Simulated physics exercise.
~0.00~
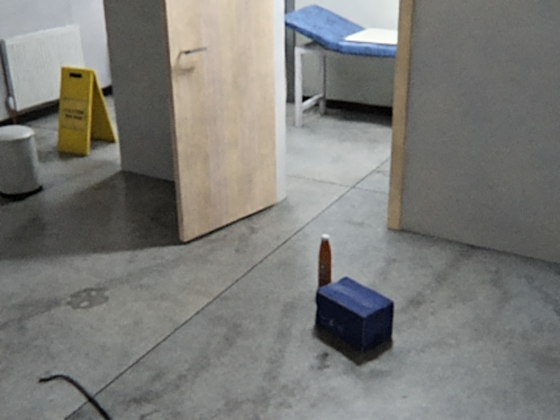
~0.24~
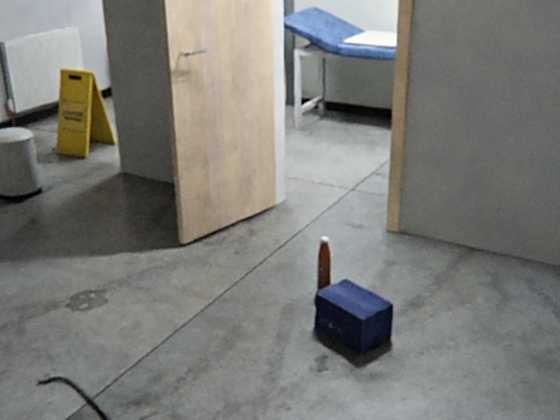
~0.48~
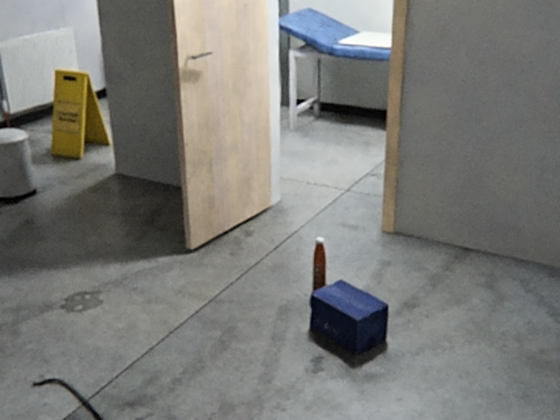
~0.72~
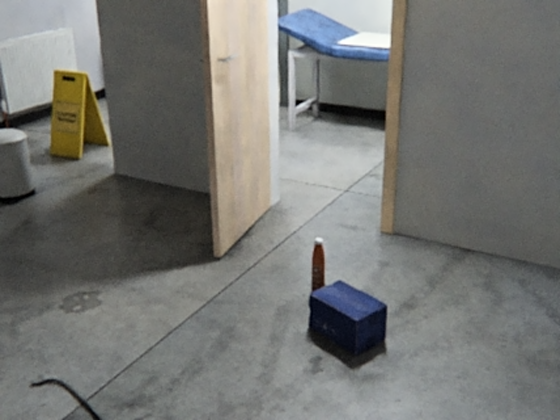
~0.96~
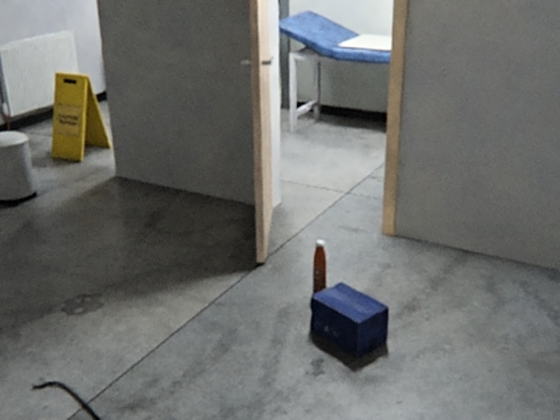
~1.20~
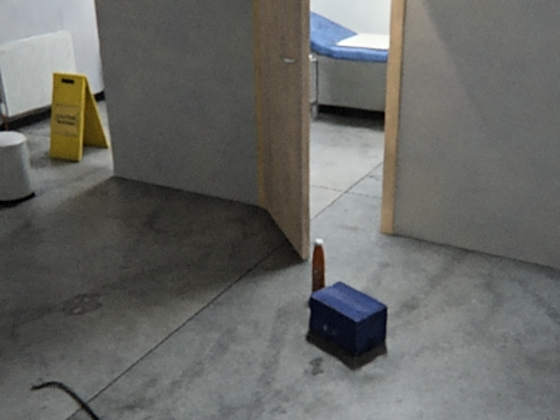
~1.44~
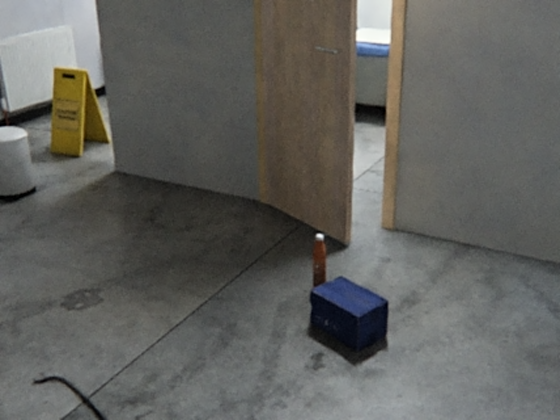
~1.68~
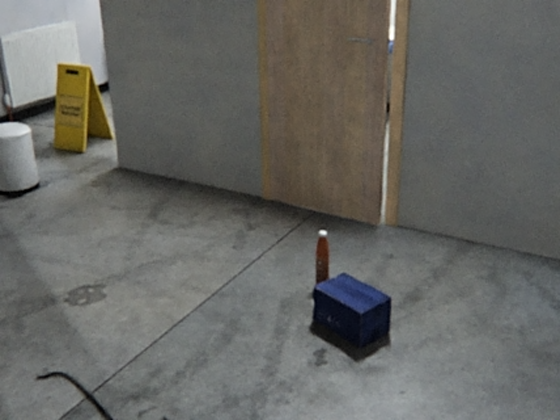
A wooden door that had stood wide open swung around to the right, gradually hiding the blue couch in the room behind, and passed the orange bottle and blue box without moving them, ending shut with just a thin bright sliver along its edge.
